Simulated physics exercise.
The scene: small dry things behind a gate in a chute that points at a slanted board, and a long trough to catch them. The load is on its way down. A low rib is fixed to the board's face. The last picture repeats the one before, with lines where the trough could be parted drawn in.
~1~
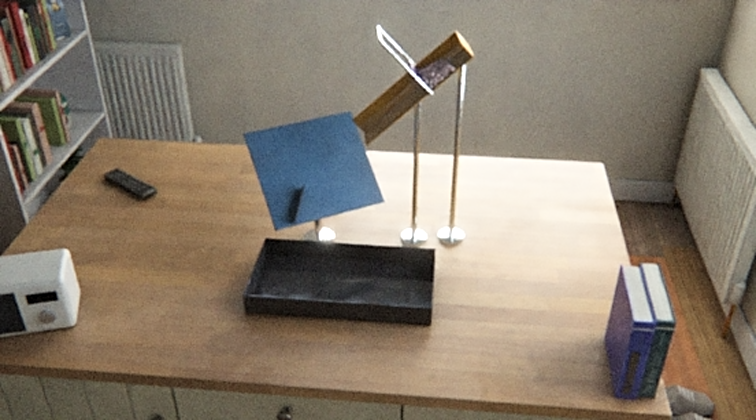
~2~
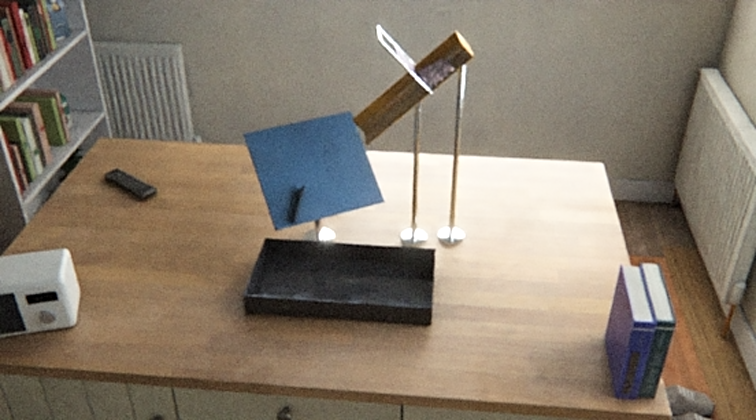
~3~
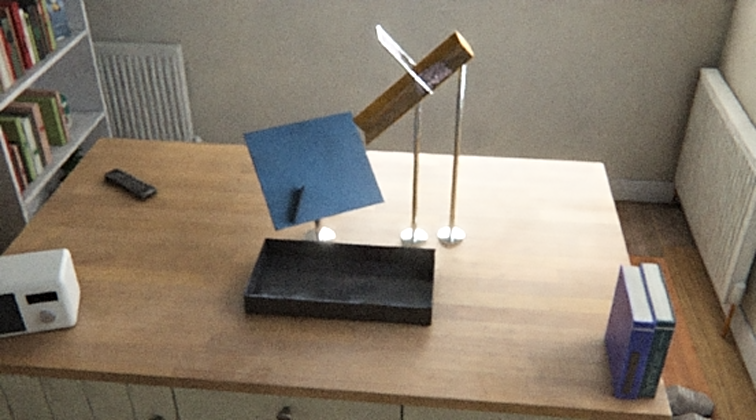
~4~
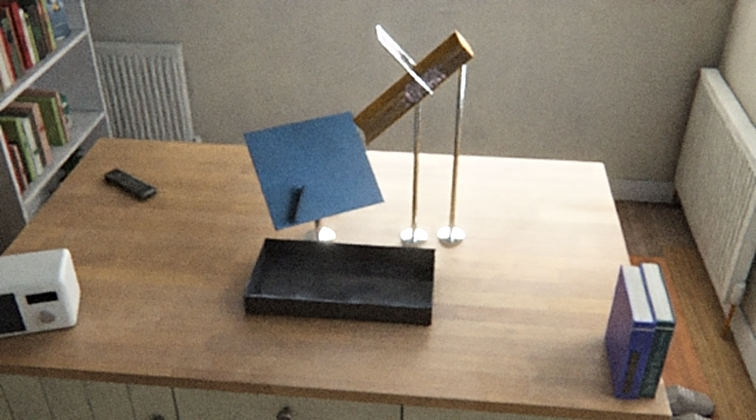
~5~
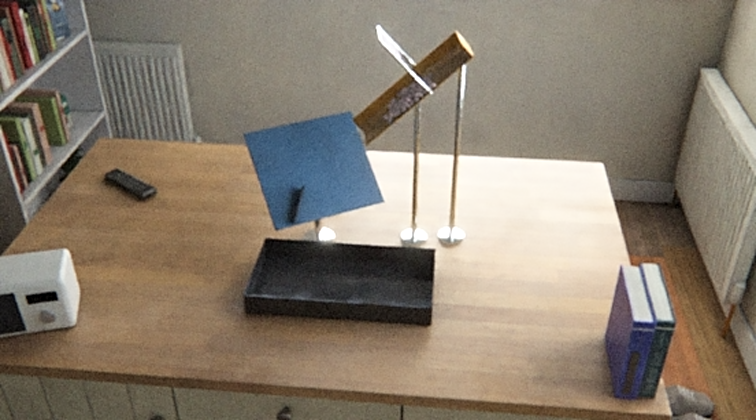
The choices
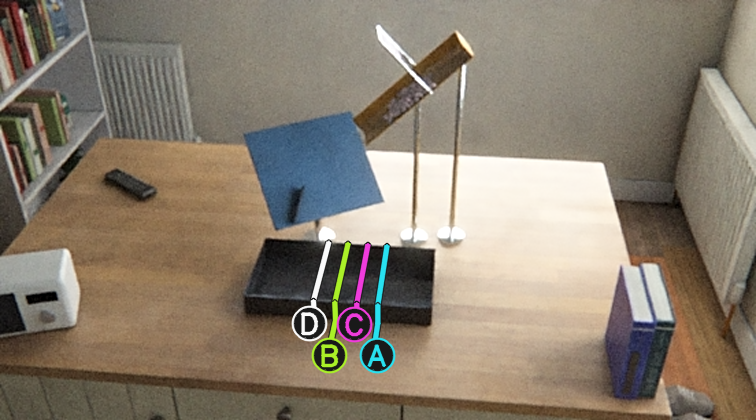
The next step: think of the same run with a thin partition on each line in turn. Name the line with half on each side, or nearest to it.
Use line D.
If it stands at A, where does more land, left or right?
The left side.
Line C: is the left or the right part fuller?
Left.
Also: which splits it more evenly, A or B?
B.
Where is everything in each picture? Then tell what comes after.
In the first frame, load behind the gate at (437, 72), sugar pearls; lip of the chute at (366, 139), sloping fairly steeply.
In the second frame, middle of the board at (315, 168), tilted fairly steeply; middle of its low edge at (332, 216); of its high edge at (298, 122).
In the third frame, front corners of the trough at (244, 295) and (432, 308), empty; front of the load at (419, 87).
In the fourth frame, middle of the load at (417, 87); its front at (404, 100), about a third of the way to the lip; rib from (304, 186) to (295, 220).
In the fifth frame, middle of the load at (410, 95); its front at (385, 118), about two thirds of the way to the lip.
On the marked copy, line A crosses the front rim at (377, 304); line B crosses the front rim at (334, 301); line C crosses the front rim at (356, 303); line D crosses the front rim at (313, 300).
For line A, of what is caught, nearly all on the left of the divider, a stray few on the right.
For line B, of what is caught, most on the left of the divider, about a quarter on the right.
For line C, of what is caught, most on the left of the divider, about a quarter on the right.
For line D, of what is caught, about half on the left of the divider, about half on the right.
